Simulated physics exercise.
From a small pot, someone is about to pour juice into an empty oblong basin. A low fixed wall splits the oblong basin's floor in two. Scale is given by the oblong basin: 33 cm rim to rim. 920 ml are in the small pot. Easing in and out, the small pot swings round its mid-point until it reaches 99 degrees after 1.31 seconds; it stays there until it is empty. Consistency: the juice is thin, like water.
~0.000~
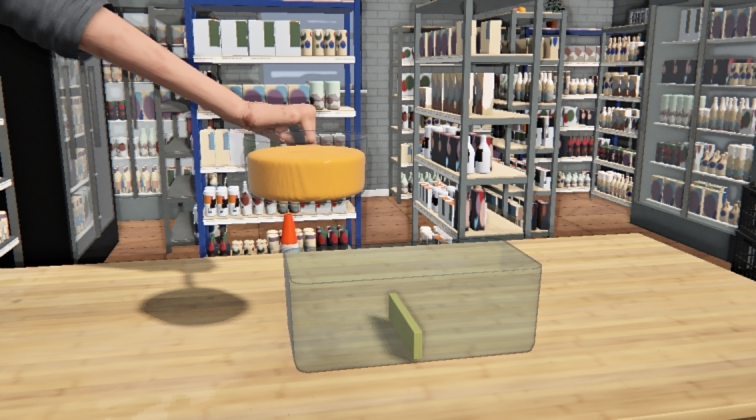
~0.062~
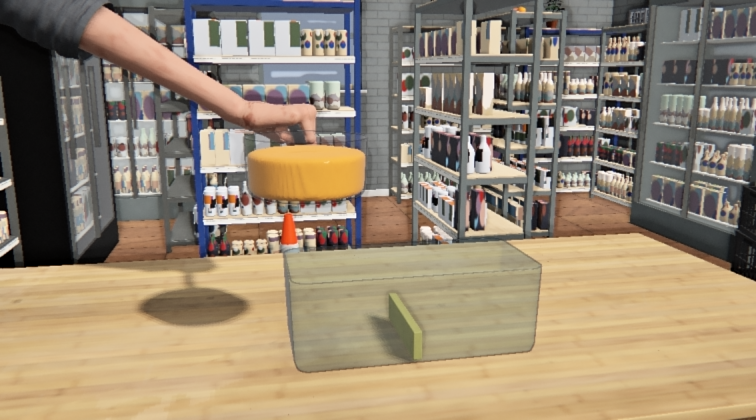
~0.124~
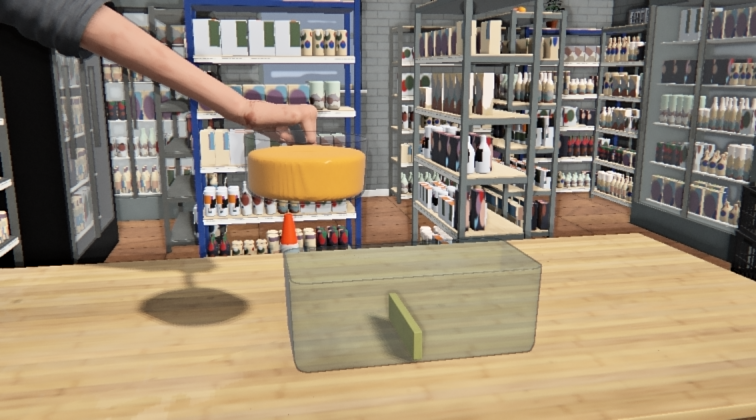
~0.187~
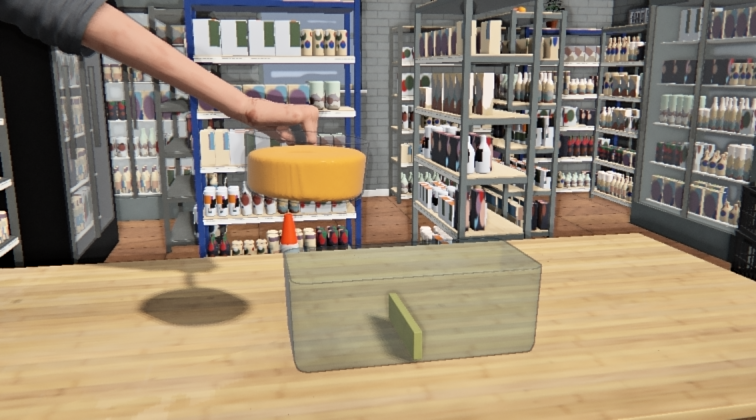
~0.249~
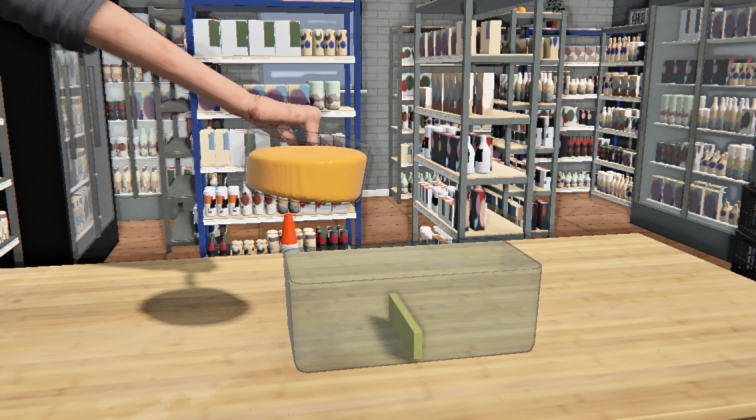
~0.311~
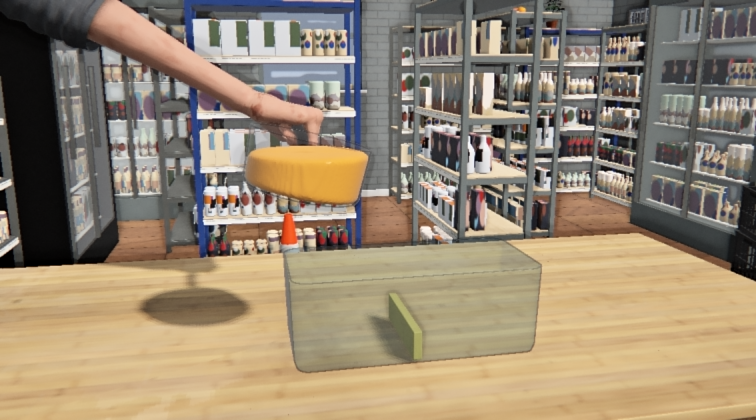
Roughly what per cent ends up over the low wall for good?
About 60 in every hundred.
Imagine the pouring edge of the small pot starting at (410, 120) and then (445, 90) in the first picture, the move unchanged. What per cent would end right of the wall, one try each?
Around 90 per cent first, around 75 per cent next.
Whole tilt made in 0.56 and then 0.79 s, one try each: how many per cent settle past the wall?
Near 40 in a hundred on the first go and near 50 in a hundred on the second.
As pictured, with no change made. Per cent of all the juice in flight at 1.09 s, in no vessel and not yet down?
Near 10 in a hundred.
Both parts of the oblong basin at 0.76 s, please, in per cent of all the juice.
Lab note: Left near 2 %, right near 10.
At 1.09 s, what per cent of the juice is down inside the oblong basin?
Around 78 parts in a hundred.
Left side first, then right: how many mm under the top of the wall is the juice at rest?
Left about 24 mm, while the right is about 18 mm.
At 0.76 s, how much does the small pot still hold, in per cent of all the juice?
Some 58 % of it is still there.
After 0.76 s the tilt is 62° and 58 per cent is still to pour, 2 is left of the wall and 11 right of it.
After 1.09 s the tilt is 92° and 13 per cent is still to pour, 19 is left of the wall and 59 right of it.
After 1.43 s the tilt is 99° and 1 per cent is still to pour, 37 is left of the wall and 60 right of it.
After 1.81 s the tilt is 99° and 0 per cent is still to pour, 39 is left of the wall and 60 right of it.
In the end 39 per cent lies left of the wall, 60 right of it and 1 outside.
